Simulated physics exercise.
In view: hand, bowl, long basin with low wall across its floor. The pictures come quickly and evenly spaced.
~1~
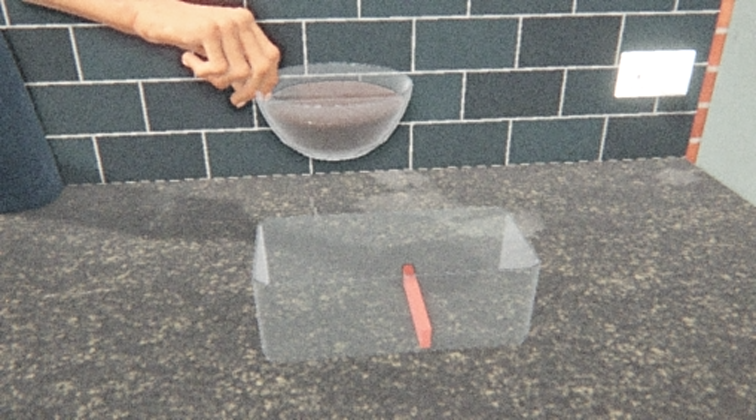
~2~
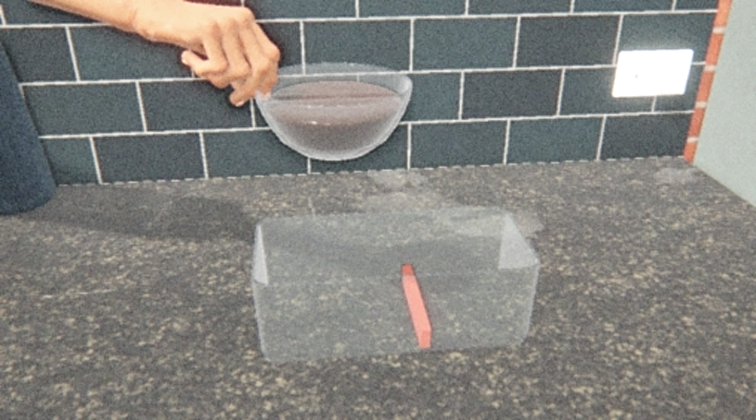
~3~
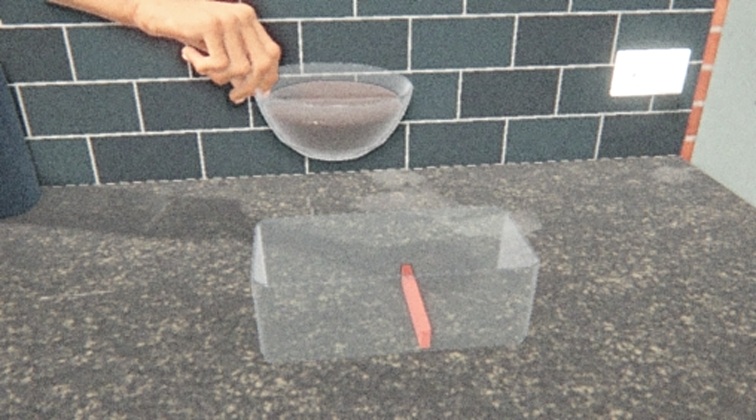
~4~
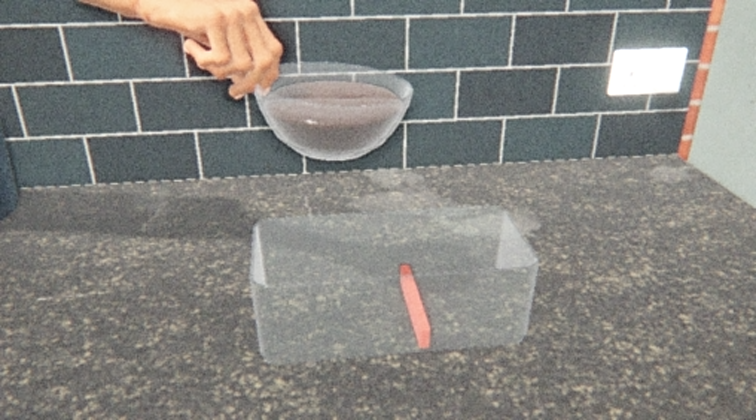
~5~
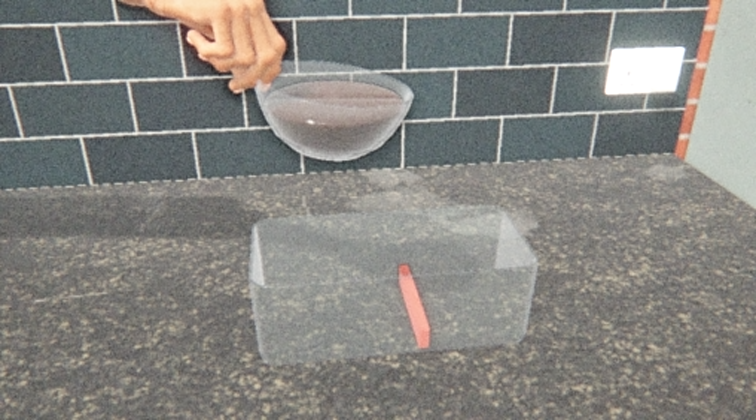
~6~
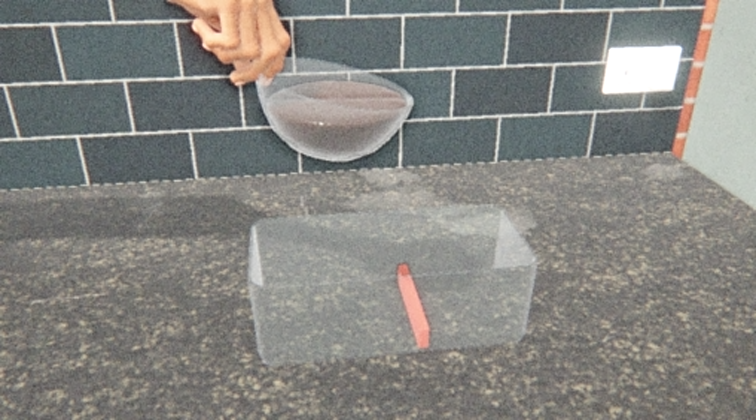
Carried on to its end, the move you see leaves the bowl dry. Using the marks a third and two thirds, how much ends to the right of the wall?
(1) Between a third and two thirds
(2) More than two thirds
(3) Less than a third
2, more than two thirds.
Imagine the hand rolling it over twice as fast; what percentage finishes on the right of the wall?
About 60 in a hundred.
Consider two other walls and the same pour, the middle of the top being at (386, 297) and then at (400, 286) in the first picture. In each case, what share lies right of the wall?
My guess is some 90 percent the first time and some 95 percent the second.
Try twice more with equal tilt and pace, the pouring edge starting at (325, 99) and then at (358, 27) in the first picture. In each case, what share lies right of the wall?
10 % and 55 %.
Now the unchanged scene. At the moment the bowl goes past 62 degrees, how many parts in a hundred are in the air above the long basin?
Around 35 in a hundred, more or less.
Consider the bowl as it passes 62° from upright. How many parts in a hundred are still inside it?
Some 45 per cent has not yet come out.
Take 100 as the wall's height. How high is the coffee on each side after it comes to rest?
Left part: 20 per cent; right part: 100.
A moment on, the bowl is tipped part way and 43 per cent is still to pour, 0 is left of the wall and 20 right of it.
Next, the bowl is tipped on its side and 1 per cent is still to pour, 12 is left of the wall and 79 right of it.
Then the bowl is tipped right over and 0 per cent is still to pour, 21 is left of the wall and 78 right of it.
Later the bowl is tipped right over and 0 per cent is still to pour, 23 is left of the wall and 76 right of it.
At rest 23 per cent lies left of the wall, 76 right of it and 1 outside.
